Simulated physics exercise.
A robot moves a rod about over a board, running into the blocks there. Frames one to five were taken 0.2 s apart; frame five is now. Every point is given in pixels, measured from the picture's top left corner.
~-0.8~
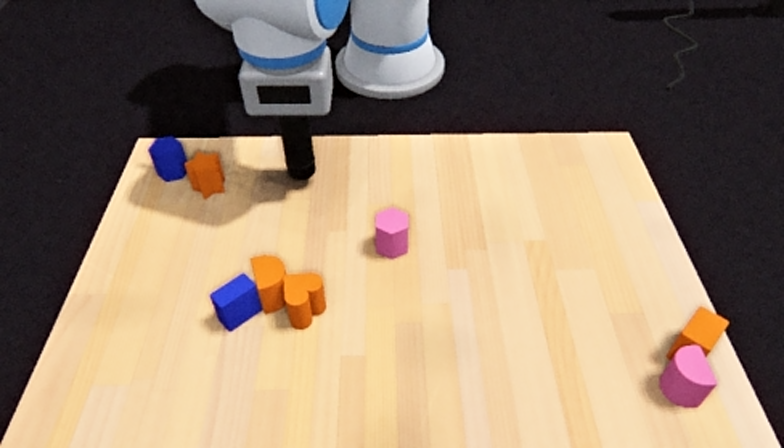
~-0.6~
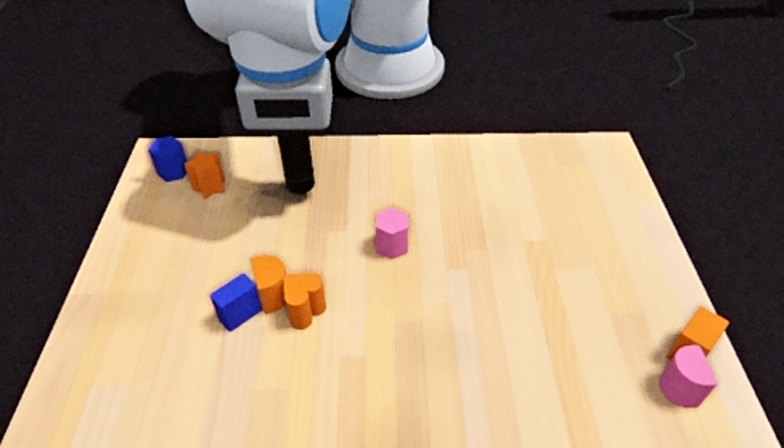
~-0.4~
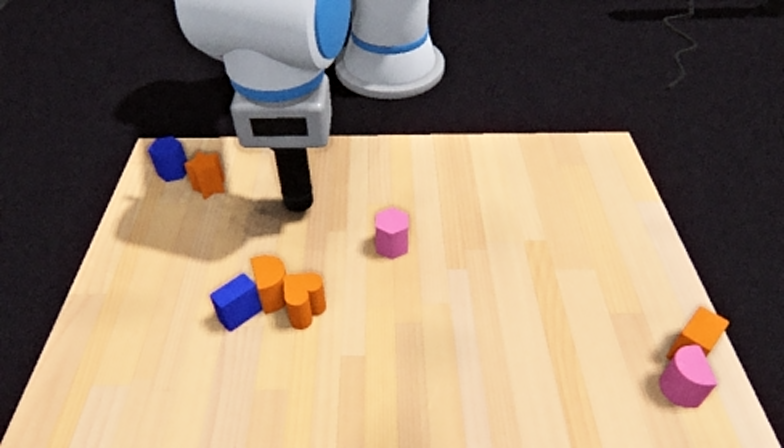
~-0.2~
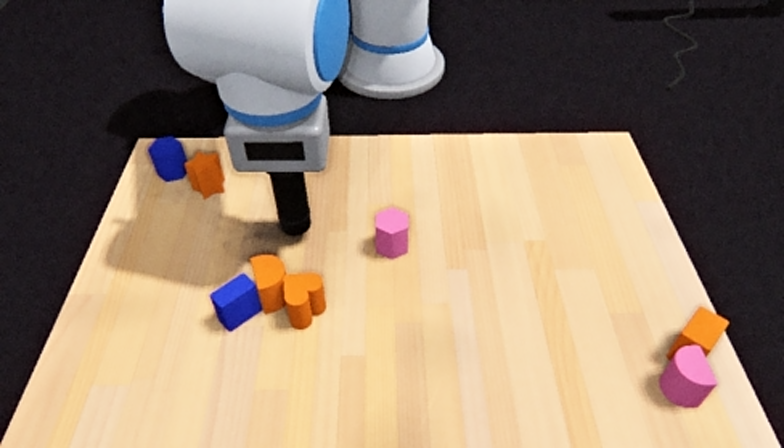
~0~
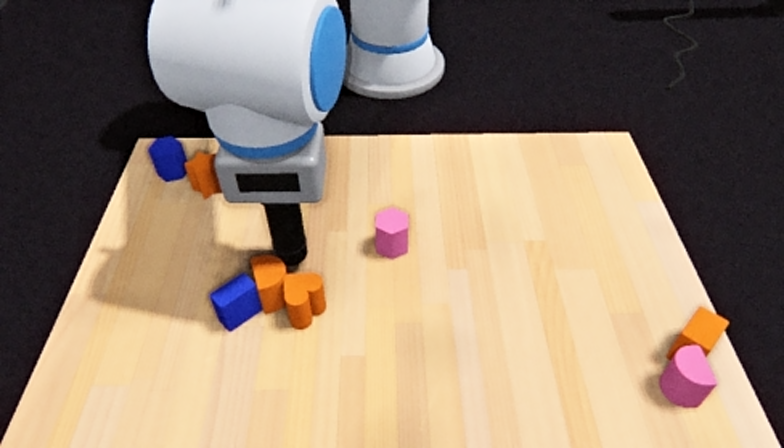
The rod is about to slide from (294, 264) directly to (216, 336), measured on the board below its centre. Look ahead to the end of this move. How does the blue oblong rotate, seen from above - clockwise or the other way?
Looking from above, the answer is clockwise.
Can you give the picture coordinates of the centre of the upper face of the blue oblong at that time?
The middle of its top is at (190, 336).
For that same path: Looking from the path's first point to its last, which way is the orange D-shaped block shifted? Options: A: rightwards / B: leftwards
It's B.
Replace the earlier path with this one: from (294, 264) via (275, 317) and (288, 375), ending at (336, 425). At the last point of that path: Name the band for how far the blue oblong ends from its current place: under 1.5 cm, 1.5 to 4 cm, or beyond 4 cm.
The answer is 1.5 to 4 cm.
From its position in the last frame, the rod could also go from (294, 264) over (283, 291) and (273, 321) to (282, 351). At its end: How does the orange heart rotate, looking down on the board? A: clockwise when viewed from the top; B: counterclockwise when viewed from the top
Option B.
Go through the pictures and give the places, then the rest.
The first picture shows tip of the rod at (302, 172), middles of tops, blue oblong at (232, 289), orange D-shaped block at (267, 270), orange heart at (301, 286).
The second picture shows rod at (301, 185), nothing pushed.
The third picture shows rod at (299, 203), nothing pushed.
The fourth picture shows rod at (296, 226), nothing pushed.
The fifth picture shows rod at (292, 255), blue oblong at (232, 289), orange D-shaped block at (267, 270), orange heart at (301, 286).
The first path, step by step. One third of the way, rod at (266, 278); blue oblong at (216, 306), turned 35° clockwise; orange D-shaped block at (256, 291), turned 30° anticlockwise.
Two thirds of the way, rod at (240, 302); blue oblong at (204, 322), turned 95° clockwise; orange D-shaped block at (247, 312), turned 70° anticlockwise.
At the end, rod at (212, 326); blue oblong at (190, 336), turned 60° clockwise; orange D-shaped block at (245, 319), turned 90° anticlockwise; orange heart unmoved.
